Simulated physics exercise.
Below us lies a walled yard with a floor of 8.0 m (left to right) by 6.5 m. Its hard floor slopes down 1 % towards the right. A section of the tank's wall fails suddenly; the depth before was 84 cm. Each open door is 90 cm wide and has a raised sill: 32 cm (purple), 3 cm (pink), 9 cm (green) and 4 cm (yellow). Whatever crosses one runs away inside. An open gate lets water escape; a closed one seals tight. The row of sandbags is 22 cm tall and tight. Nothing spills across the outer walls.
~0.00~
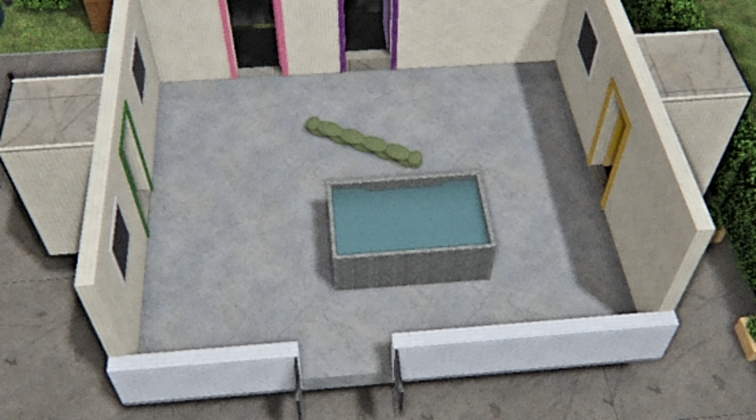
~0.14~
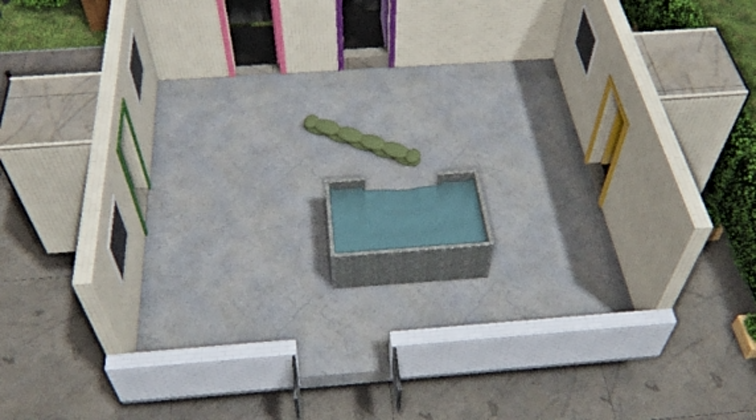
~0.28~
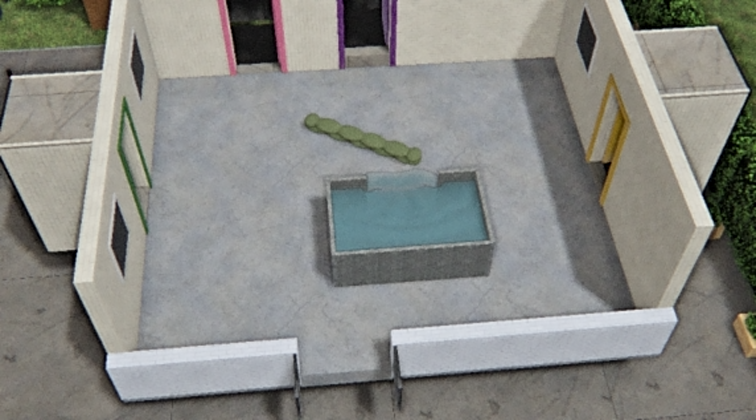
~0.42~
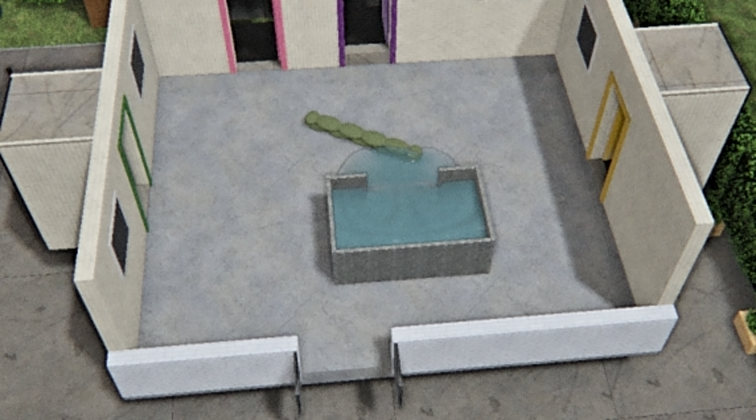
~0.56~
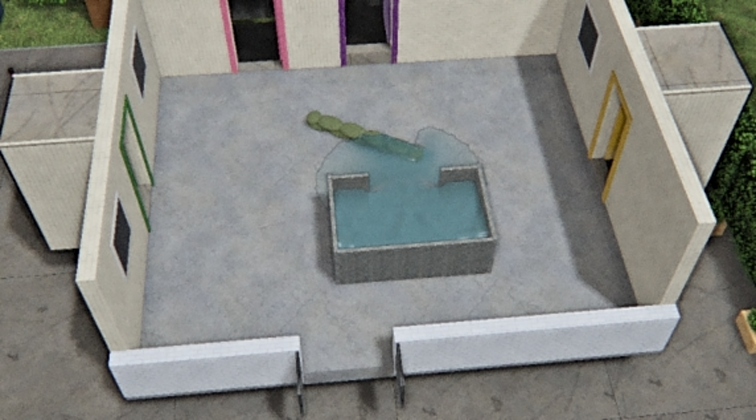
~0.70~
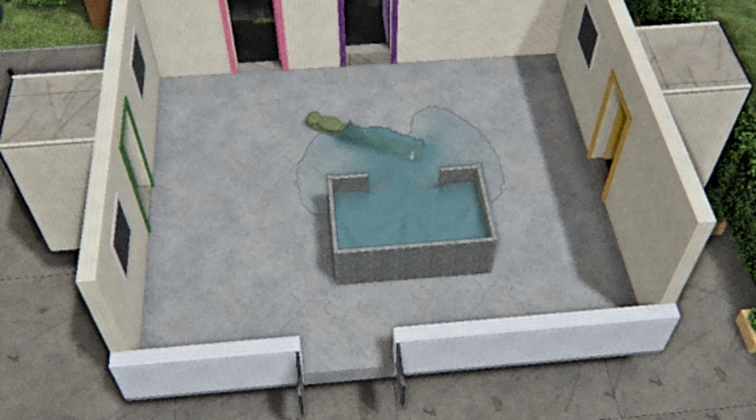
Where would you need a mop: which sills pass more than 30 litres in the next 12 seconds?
The water let in: At the purple door it stays under the limit; at the pink door it exceeds the limit; at the green door it does not reach the limit; at the yellow door it passes the limit.
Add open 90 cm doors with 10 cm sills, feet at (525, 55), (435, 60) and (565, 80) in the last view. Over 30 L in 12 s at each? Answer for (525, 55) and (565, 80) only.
In that order: Above, above.
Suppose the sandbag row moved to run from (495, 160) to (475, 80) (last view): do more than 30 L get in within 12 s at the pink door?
Then: Pink over.
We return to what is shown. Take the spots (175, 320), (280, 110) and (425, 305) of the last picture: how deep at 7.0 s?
Roughly 3, 6 and 0 cm, in turn.
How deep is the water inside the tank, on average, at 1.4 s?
Some 47 cm.
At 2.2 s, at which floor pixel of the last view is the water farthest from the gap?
At about (161, 77).
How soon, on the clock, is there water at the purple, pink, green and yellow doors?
Purple 1.4 s, pink 2.0 s, green 2.6 s, yellow 2.8 s.
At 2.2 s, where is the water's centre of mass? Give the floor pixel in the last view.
Around (390, 167).
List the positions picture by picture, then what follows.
In the first frame, still water, 84 cm deep, in the tank at (409, 216).
In the second frame, water pours out on the tank's far side and has run 0.7 m, to a hidden place; typically 9 cm deep outside, 84 cm at the tank's back.
In the third frame, the front is at a hidden place, 1.0 m from the gap on the tank's far side; 1.1 m2 of floor is under water; 78 cm left at the back of the tank.
In the fourth frame, water pours out on the tank's far side and has run 1.5 m, to (367, 150); typically 12 cm deep outside, 72 cm at the tank's back.
In the fifth frame, water pours out on the tank's far side and has run 1.9 m, to (434, 131); typically 8 cm deep outside, 70 cm at the tank's back.
In the sixth frame, the front is at (436, 110), 2.5 m from the gap on the tank's far side; 5.4 m2 of floor is under water; 68 cm left at the back of the tank.
After 1.4 s water covers 30 % of the floor and is deepest (50 cm) near (413, 164); purple door not reached, pink door not reached, green door not reached, yellow door not reached.
After 2.2 s water covers 50 % of the floor and is deepest (40 cm) near (546, 54); purple door 17 cm at the sill, 0 L in, pink door 7 cm at the sill, 0 L in, green door not reached, yellow door not reached.
After 3.5 s water covers 55 % of the floor and is deepest (28 cm) near (413, 164); purple door 7 cm at the sill, 0 L in, pink door 5 cm at the sill, 14 L in, green door 10 cm at the sill, 0 L in, yellow door 3 cm at the sill, 0 L in.
After 7.0 s water covers 85 % of the floor and is deepest (13 cm) near (643, 320); purple door 12 cm at the sill, 0 L in, pink door 6 cm at the sill, 59 L in, green door 8 cm at the sill, 6 L in, yellow door 7 cm at the sill, 24 L in.
After 12.0 s water covers 95 % of the floor and is deepest (14 cm) near (546, 339); purple door 5 cm at the sill, 0 L in, pink door 3 cm at the sill, 69 L in, green door 3 cm at the sill, 7 L in, yellow door 10 cm at the sill, 72 L in.
